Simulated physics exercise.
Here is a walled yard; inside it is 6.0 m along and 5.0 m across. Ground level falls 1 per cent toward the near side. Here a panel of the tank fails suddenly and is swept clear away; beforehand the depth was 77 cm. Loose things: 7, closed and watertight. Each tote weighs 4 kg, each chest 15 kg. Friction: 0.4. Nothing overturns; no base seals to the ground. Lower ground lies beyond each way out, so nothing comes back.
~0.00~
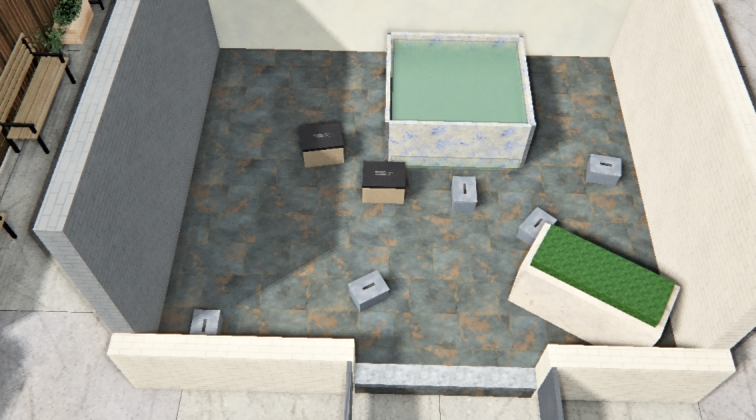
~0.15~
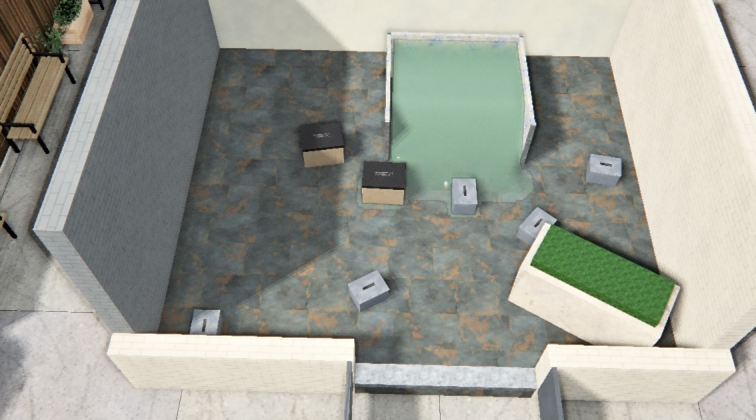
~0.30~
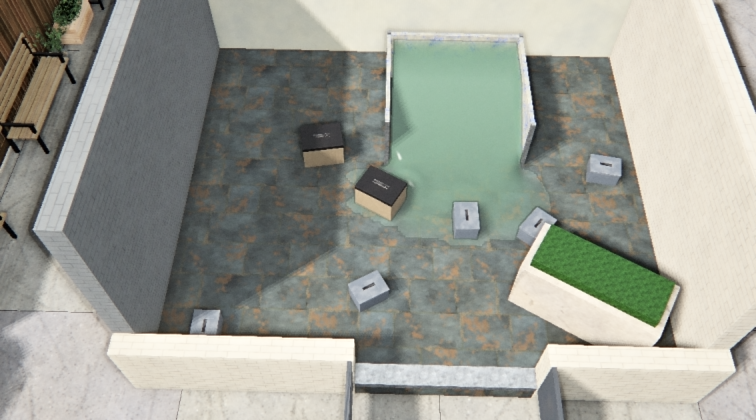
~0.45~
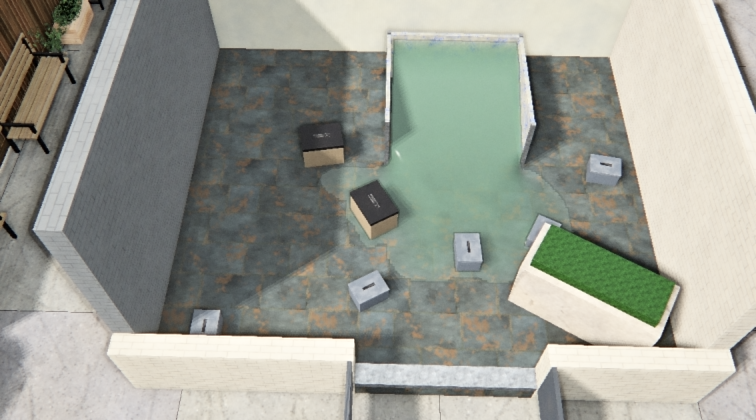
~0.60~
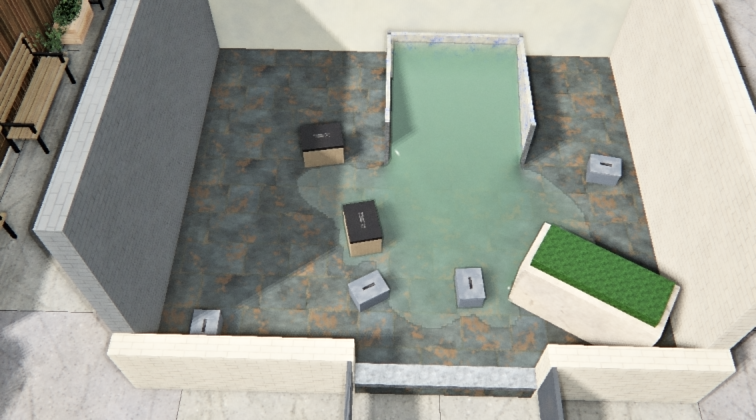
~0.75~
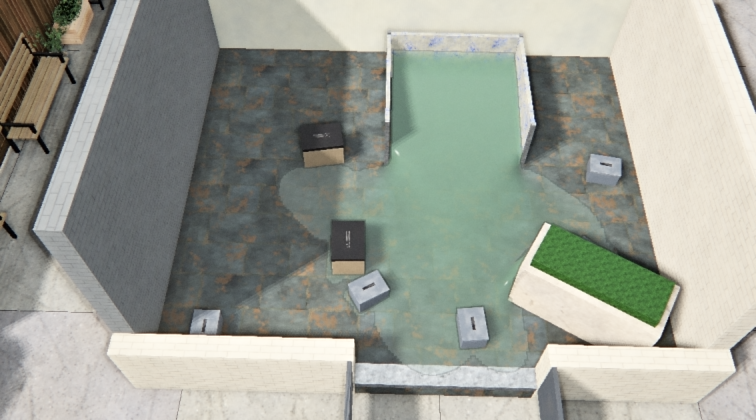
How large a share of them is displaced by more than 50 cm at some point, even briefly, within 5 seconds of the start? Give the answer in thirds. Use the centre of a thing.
Two thirds or more.
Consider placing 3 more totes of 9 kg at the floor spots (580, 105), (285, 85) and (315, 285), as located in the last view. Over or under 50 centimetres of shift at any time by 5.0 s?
In order: Within it, within it, beyond it.
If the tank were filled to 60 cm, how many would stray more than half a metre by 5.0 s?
Under that setup the answer is 6.
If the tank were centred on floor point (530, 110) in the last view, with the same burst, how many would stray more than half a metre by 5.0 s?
Count: 6.
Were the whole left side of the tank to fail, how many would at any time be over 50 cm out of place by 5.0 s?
Then 3.
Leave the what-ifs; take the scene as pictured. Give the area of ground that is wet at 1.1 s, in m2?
The covered patch comes to about 14 m2.
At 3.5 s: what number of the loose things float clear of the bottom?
My tally comes to 3.
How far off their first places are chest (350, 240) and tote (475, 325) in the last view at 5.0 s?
In turn: 150 cm, washed out.
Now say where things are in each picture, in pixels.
In the first picture, a tote at (465, 189), on the bottom; a chest at (384, 173) rests on the ground; water covers 2.9 m2; 0 of 7 have shifted.
In the second picture, a tote at (465, 191) rests on the ground, 3 cm from its start; a chest at (384, 174) rests on the ground; water covers 3.9 m2; 0 of 7 have shifted.
In the third picture, a tote at (467, 215), on the bottom, 43 cm from its start; a chest at (381, 184) rests on the ground, 18 cm from its start; 5.2 m2 under water; 2 of 7 have shifted.
In the fourth picture, a tote at (469, 247) rests on the ground, 89 cm from its start; a chest at (374, 201), on the bottom, 45 cm from its start; water covers 6.9 m2; 3 of 7 have shifted.
In the fifth picture, a tote at (470, 283) rests on the ground, 138 cm from its start; a chest at (362, 220) rests on the ground, 77 cm from its start; water covers 8.7 m2; 3 of 7 have shifted.
In the sixth picture, a tote at (473, 324), on the bottom, 190 cm from its start; a chest at (348, 239) rests on the ground, 108 cm from its start; water covers 10.7 m2; 3 of 7 have shifted.
After 1.1 s 3 of 7 are over 50 cm from their spots; 0 afloat.
After 2.2 s 4 of 7 are over 50 cm from their spots; 4 afloat.
After 3.5 s 6 of 7 are over 50 cm from their spots; 3 afloat.
After 5.0 s 6 of 7 are over 50 cm from their spots, and 6 have been at some point; 3 afloat.
